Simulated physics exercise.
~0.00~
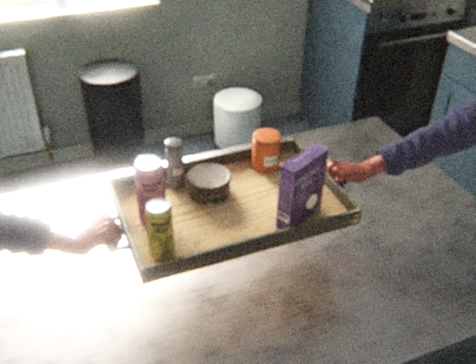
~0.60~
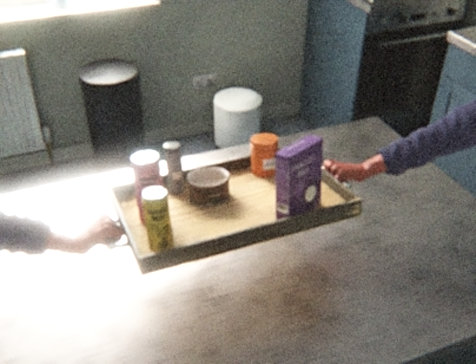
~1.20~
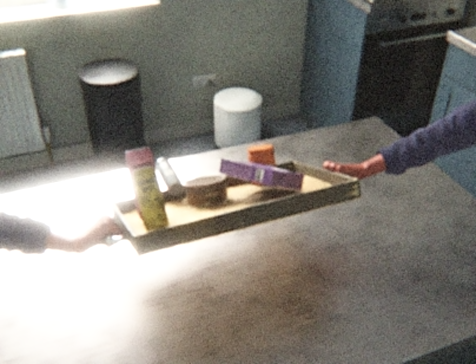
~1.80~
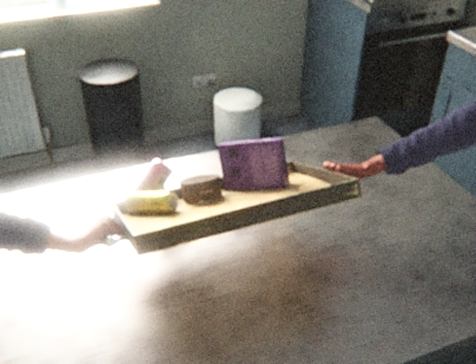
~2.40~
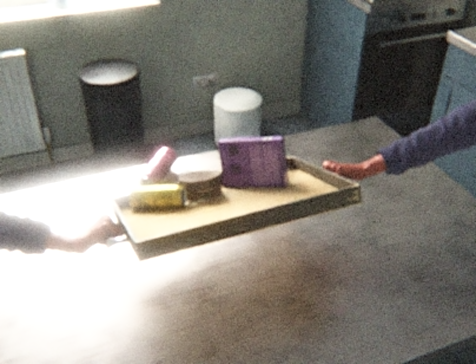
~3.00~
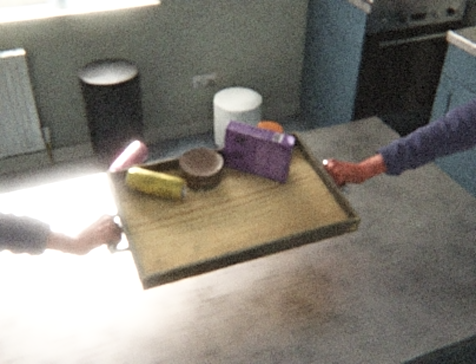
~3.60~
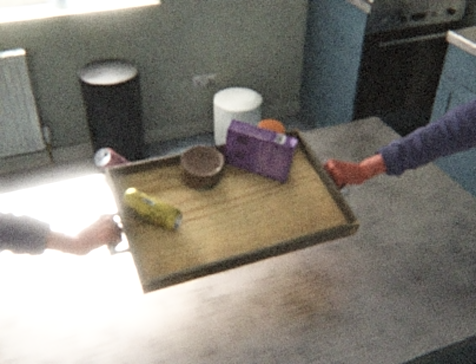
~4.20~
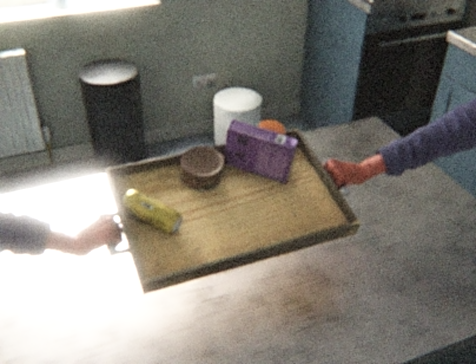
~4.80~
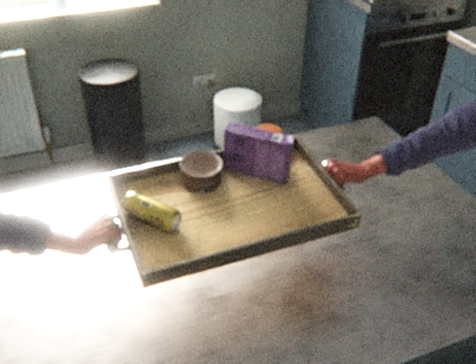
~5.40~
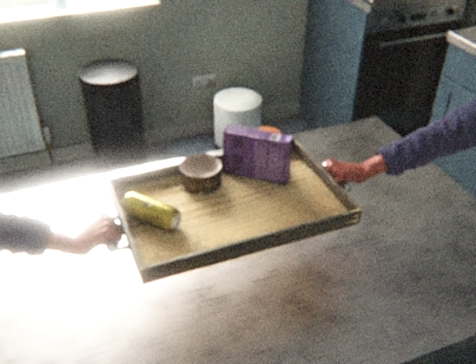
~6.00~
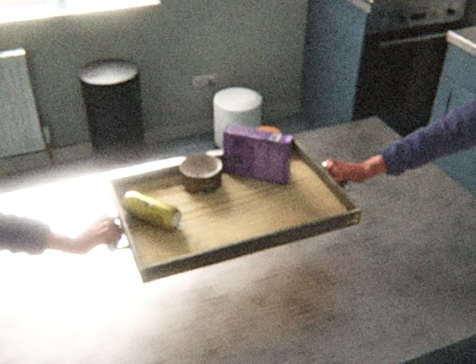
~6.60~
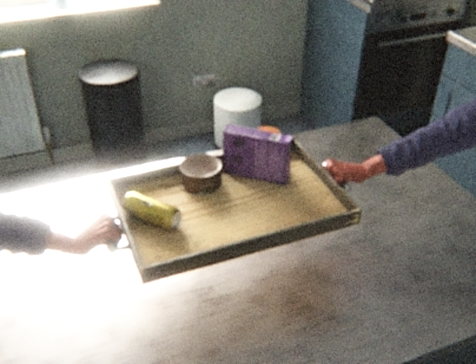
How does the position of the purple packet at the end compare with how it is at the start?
At the start the purple packet stands upright on the tray, and by the end it is resting on its side.
In this clip, two hands hold a tray of containers above a table as it tips away, toppling a purple packet and a yellow can, then tilts back and levels. The pink can and grey shaker are gone, while the brown tub stays near the far side.
